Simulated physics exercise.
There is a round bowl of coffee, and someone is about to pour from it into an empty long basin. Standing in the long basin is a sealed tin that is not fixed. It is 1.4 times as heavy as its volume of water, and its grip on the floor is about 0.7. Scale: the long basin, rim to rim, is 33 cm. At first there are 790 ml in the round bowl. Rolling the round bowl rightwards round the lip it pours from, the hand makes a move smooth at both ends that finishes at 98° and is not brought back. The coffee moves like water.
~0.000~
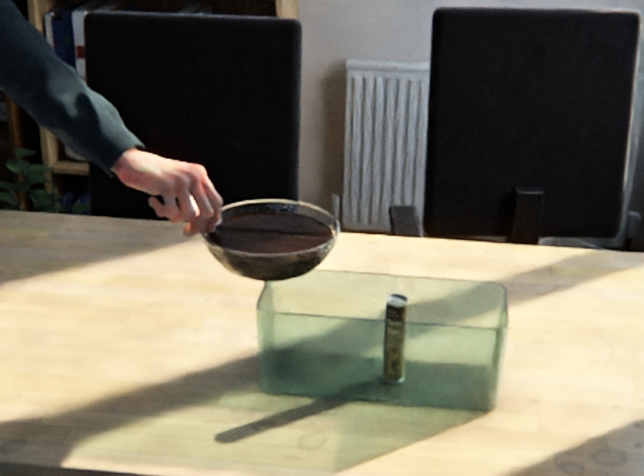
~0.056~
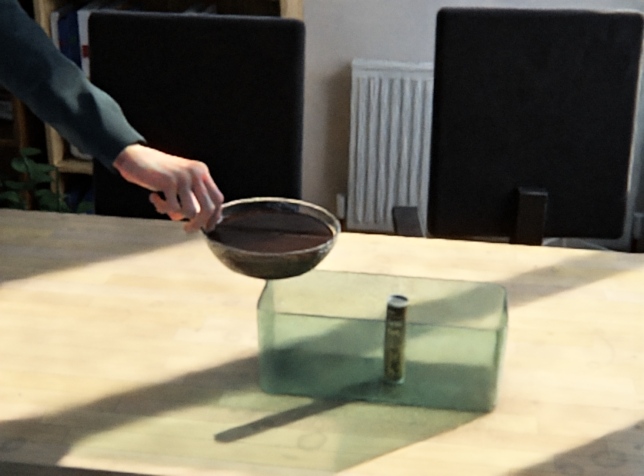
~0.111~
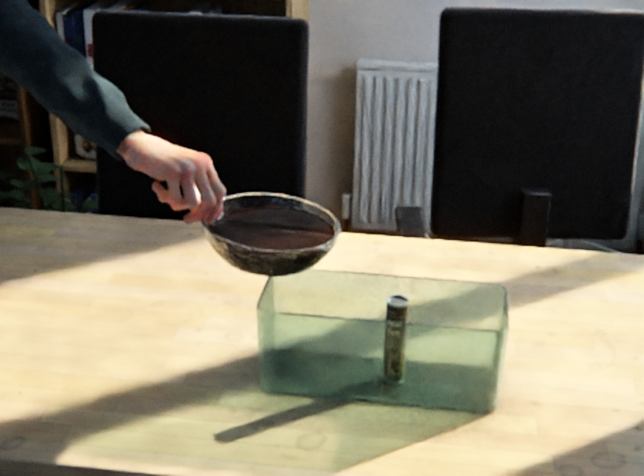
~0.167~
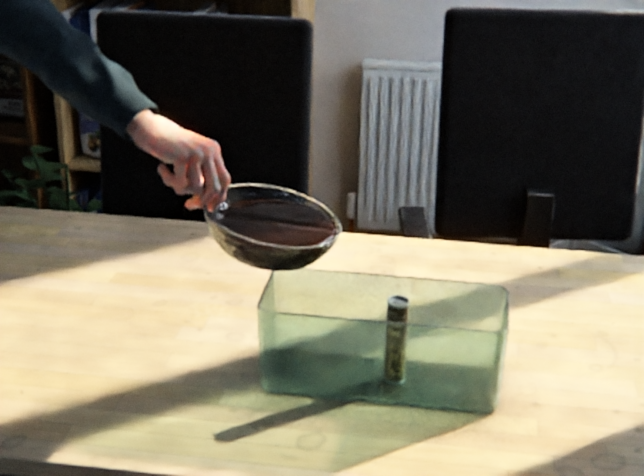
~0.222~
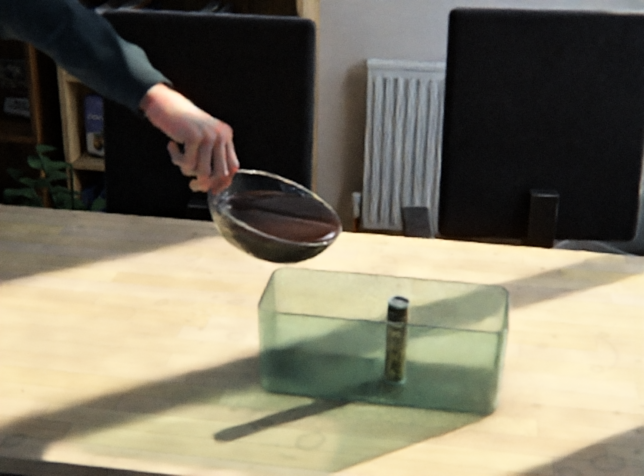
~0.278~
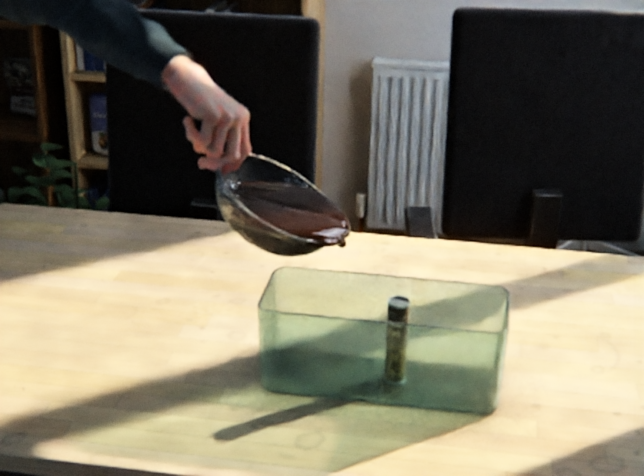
In a sunlit room with a pale wooden table, seen from slightly above, two black chairs stand before a white radiator and shelves. A hand in a dark sleeve holds a clear round bowl of dark coffee, above and left of a translucent green long basin with a small upright tin. The hand rises, tilting the bowl rightwards until coffee reaches its lip, as the camera drifts slightly right.
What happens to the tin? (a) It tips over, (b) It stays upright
It stays upright (b).
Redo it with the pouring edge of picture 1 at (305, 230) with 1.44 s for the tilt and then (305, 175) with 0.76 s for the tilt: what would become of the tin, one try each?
First it stays on its base; then it stays on its base.
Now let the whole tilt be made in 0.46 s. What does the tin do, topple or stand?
After the tilt, the tin is still standing.
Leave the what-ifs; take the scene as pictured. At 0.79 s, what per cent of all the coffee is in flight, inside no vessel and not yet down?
Near 6 in a hundred.
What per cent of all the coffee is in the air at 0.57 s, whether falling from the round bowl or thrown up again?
Near 58 per cent of it all.
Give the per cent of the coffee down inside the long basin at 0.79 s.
About 88 per cent.
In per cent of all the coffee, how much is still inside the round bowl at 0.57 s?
About 12 percent.
After 0.57 s the tilt is 84° and 11 per cent is still to pour; the tin stands where it began.
After 0.79 s the tilt is 98° and 0 per cent is still to pour; the tin stands where it began.
After 1.01 s the tilt is 98° and 0 per cent is still to pour; the tin stands where it began.
After 1.26 s the tilt is 98° and 0 per cent is still to pour; the tin stands where it began.
In the end the tin stands where it began.
